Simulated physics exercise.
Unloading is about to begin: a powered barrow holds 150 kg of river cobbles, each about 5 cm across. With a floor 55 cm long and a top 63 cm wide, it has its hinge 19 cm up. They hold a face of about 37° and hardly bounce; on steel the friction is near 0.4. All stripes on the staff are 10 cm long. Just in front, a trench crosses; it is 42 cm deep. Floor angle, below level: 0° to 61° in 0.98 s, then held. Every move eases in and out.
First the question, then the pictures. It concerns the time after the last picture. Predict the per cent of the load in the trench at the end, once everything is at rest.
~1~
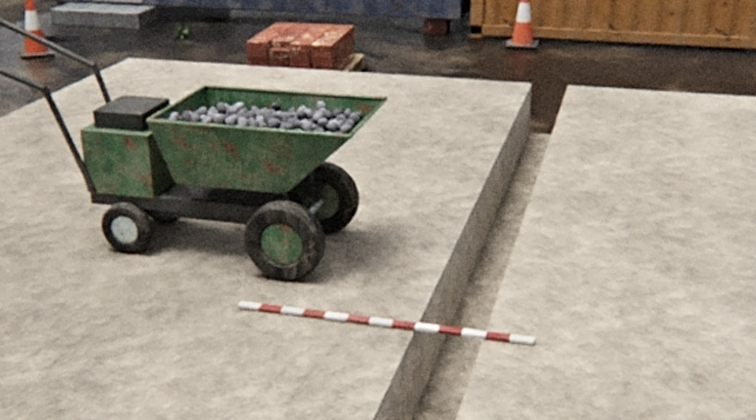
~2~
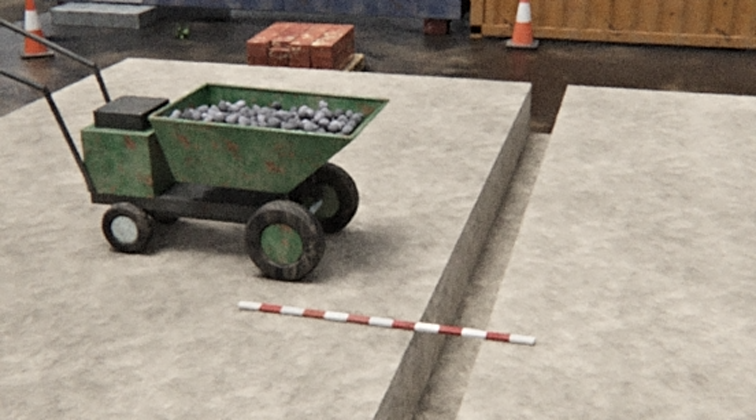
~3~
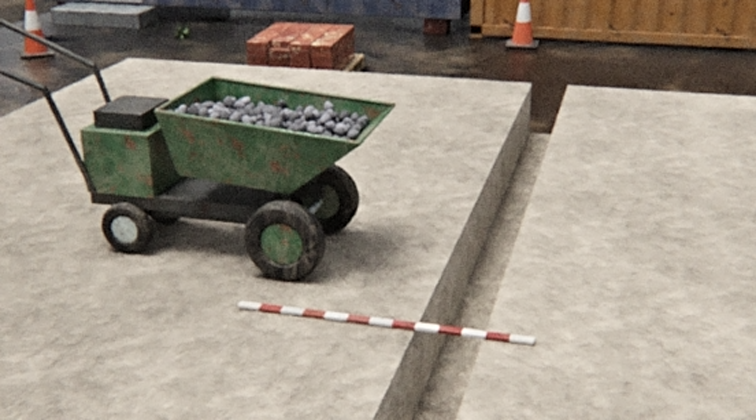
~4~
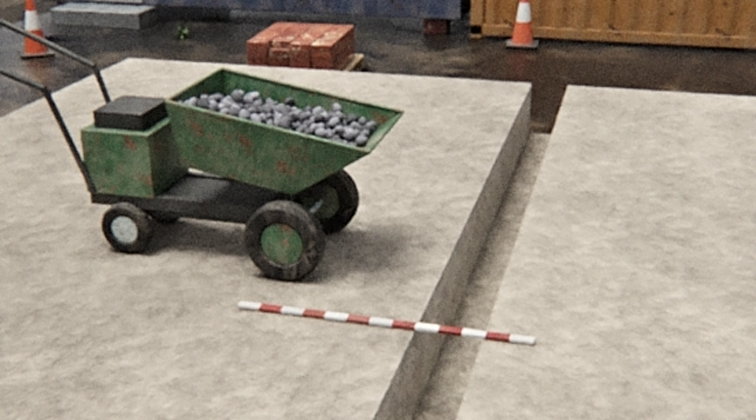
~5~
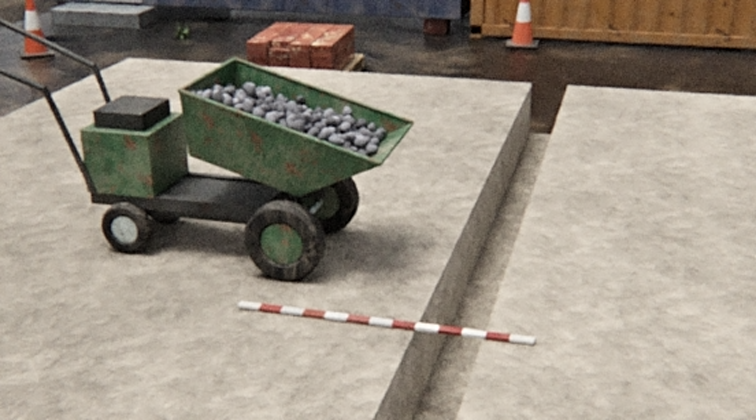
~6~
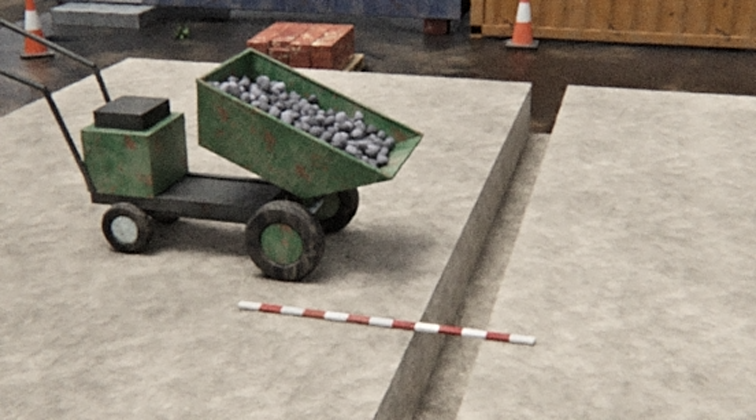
Near 94 per cent.
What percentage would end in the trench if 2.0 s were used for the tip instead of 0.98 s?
It would be near 100 per cent.
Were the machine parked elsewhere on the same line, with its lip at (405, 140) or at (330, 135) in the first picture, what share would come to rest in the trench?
Result: Close to 45 then close to 85 per cent.
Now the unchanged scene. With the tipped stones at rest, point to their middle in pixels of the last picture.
Their centre sits close to (475, 325).
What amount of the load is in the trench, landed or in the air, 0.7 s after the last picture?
Roughly 20% by that time.
Then, 0.3 s after the last picture the floor is at 52°, 100 % in the tray; the foremost stones are at (415, 213).
Then, 0.7 s after the last picture the floor is at 61°, 80 % in the tray, 1 % short of the trench, 18 % in the trench; the foremost stones are at (490, 321).
Then, 1.0 s after the last picture the floor is at 61°, 37 % in the tray, 1 % short of the trench, 56 % in the trench, 6 % past the trench; the foremost stones are at (581, 279).
Then, 3.0 s after the last picture the floor is at 61°, 0 % in the tray, 94 % in the trench, 6 % past the trench; the foremost stones are at (666, 300).
